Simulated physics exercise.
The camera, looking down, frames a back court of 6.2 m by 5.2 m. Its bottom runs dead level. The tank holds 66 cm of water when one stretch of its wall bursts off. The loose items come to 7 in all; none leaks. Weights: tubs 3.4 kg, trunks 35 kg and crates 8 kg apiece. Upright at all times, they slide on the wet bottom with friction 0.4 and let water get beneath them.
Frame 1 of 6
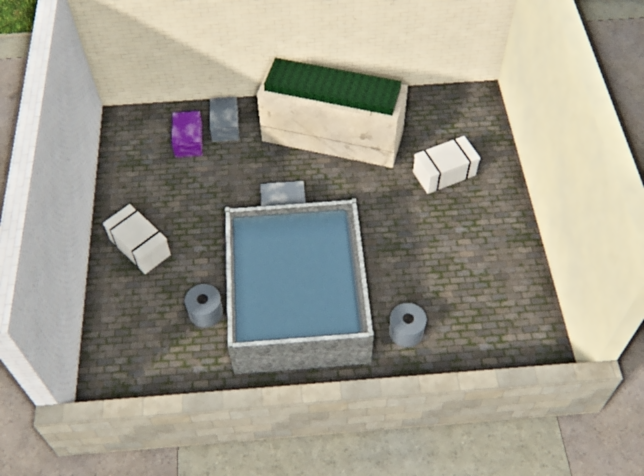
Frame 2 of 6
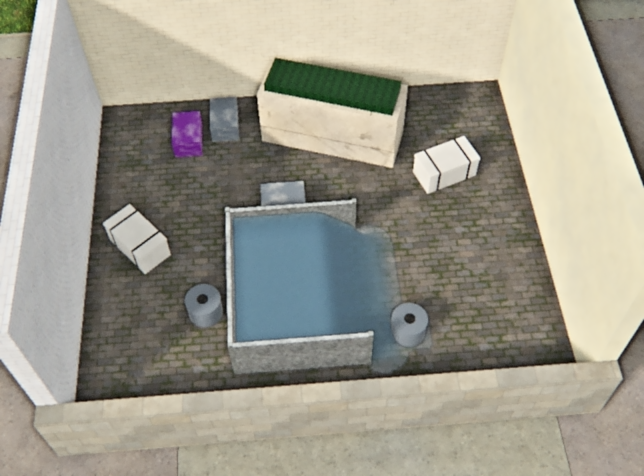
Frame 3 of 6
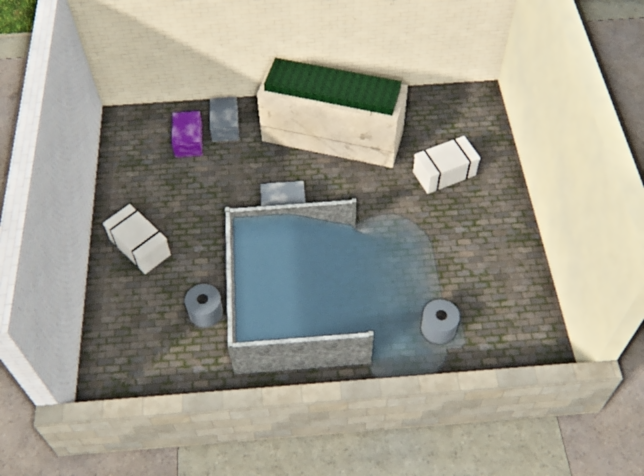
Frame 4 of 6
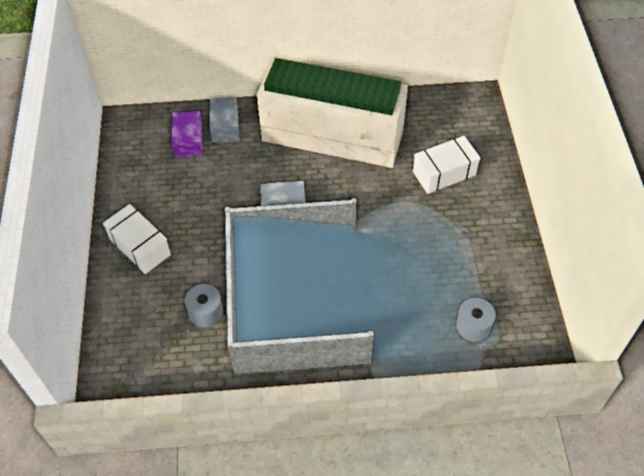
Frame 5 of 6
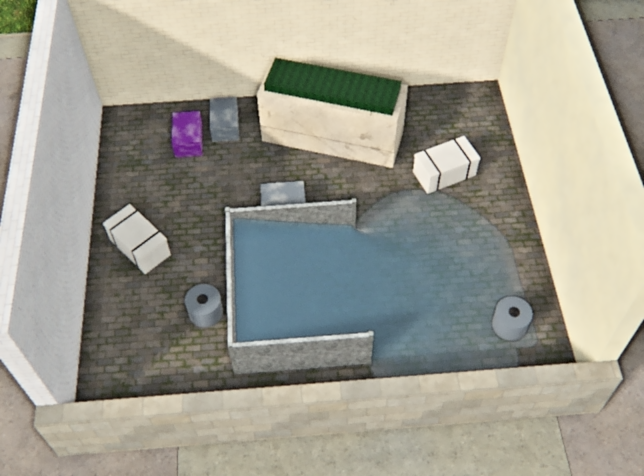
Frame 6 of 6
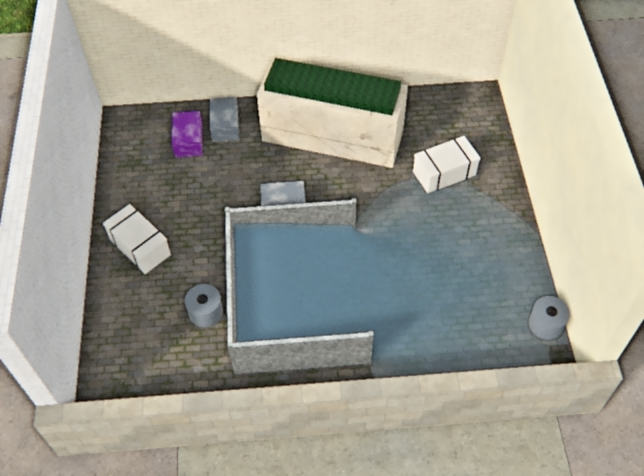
To begin with, a walled paved court holds a full tank of blue water, with loose items standing around it. Then the tank's right side opens and water spreads across the paving to the right, while a round grey item slides upright toward the right wall and the others stay put.
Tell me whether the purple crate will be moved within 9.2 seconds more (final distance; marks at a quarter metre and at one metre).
Prediction - the purple crate is displaced a great deal.
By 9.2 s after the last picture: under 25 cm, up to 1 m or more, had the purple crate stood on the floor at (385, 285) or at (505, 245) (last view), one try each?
First it is swept away, then it is swept away.
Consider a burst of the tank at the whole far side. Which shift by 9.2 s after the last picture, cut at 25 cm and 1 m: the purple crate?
What happens next is that the purple crate gets swept a long way.
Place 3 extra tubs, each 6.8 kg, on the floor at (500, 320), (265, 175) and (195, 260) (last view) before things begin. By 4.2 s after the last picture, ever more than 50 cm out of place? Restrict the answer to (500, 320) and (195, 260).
One by one: Beyond it, then within it.
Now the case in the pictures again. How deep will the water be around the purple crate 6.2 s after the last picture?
10 cm or so.
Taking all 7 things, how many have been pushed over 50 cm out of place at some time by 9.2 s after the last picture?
By my count, 6.
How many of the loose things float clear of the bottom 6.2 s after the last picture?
4.
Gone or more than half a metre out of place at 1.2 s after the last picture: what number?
Answer: 1.
Then, 1.2 s after the last picture the purple crate is near (186, 127), 0.0 m from its start, aground; 1 afloat.
Then, 3.8 s after the last picture the purple crate is near (186, 127), 0.0 m from its start, aground; 2 afloat.
Then, 6.2 s after the last picture the purple crate is near (105, 142), 1.2 m from its start, afloat; 4 afloat.
Then, 9.2 s after the last picture the purple crate is near (106, 208), 1.8 m from its start, afloat; 5 afloat.
